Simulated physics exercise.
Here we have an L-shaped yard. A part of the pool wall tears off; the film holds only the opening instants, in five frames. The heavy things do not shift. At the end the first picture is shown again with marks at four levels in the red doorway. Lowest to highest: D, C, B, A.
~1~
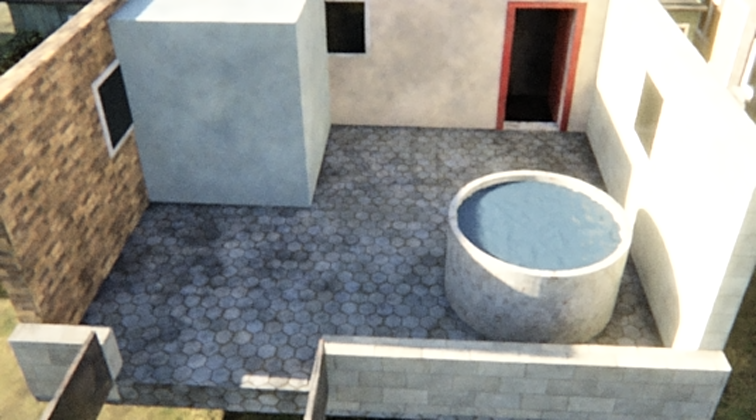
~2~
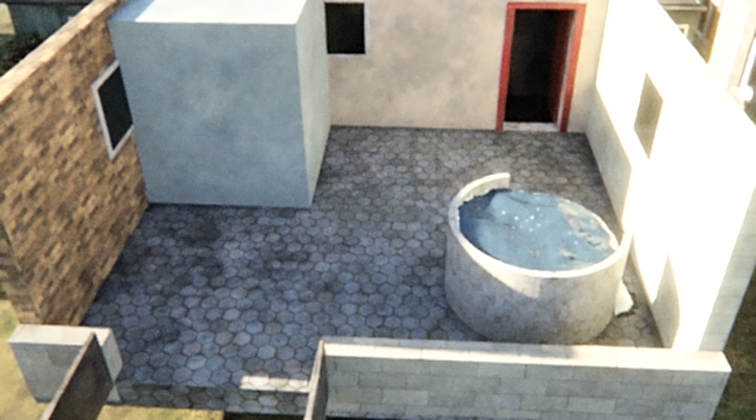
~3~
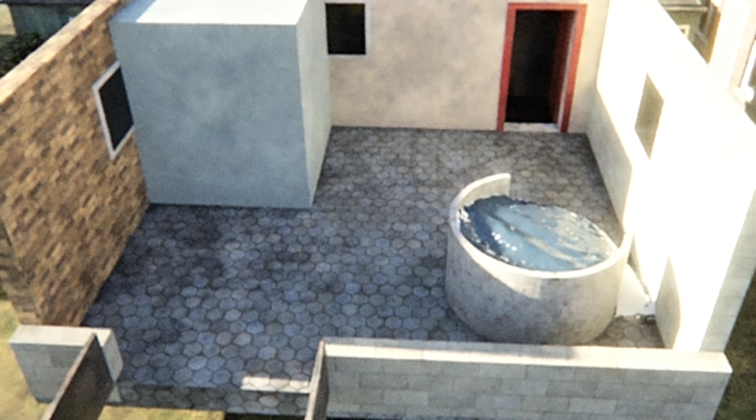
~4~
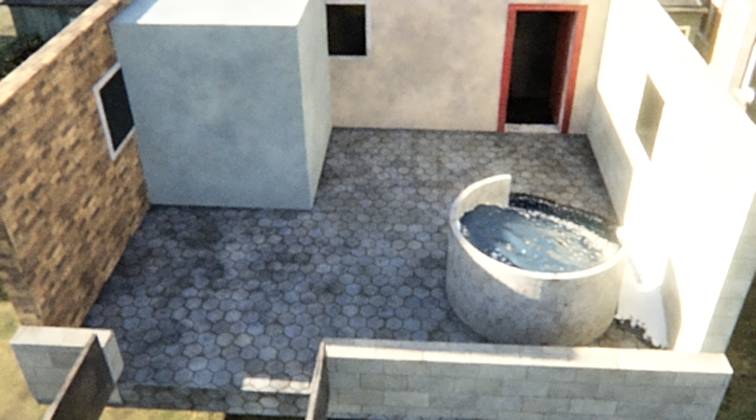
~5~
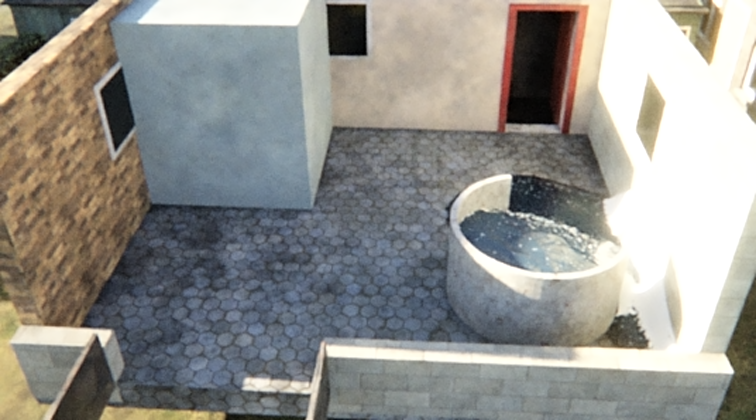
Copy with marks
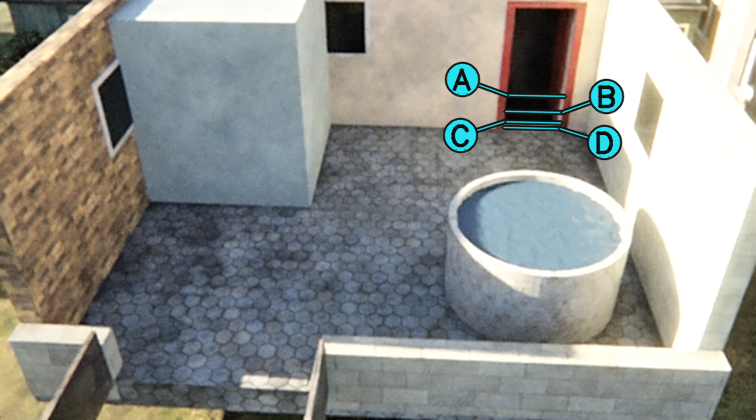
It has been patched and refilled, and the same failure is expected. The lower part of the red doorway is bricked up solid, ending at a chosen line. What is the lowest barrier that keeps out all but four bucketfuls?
A will do.
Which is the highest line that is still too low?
Here it is line B.
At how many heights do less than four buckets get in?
One of the four.
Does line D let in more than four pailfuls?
Yes, that goes wrong.
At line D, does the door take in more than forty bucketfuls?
Yes.
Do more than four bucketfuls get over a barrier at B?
Yes, that goes wrong.
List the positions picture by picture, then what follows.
Water in the pool at rest, its middle at (537, 224); foot of the red doorway at (531, 130); open gate at (215, 327).
Water covers 2 % of the ground and shows as far out as (627, 310).
Water covers 5 % of the ground and shows as far out as (653, 319).
Water covers 10 % of the ground and shows as far out as (628, 326).
Water covers 15 % of the ground and shows as far out as (503, 181).
On the marked copy, A at (535, 95); B at (533, 111); C at (532, 122); D at (531, 128); from the bottom up D, C, B, A.
Choosing A, a splash gets over, under a bucket.
Choosing B, about 13 bucketfuls get in.
Choosing C, dozens of bucketfuls pour in.
Choosing D, dozens of bucketfuls pour in.
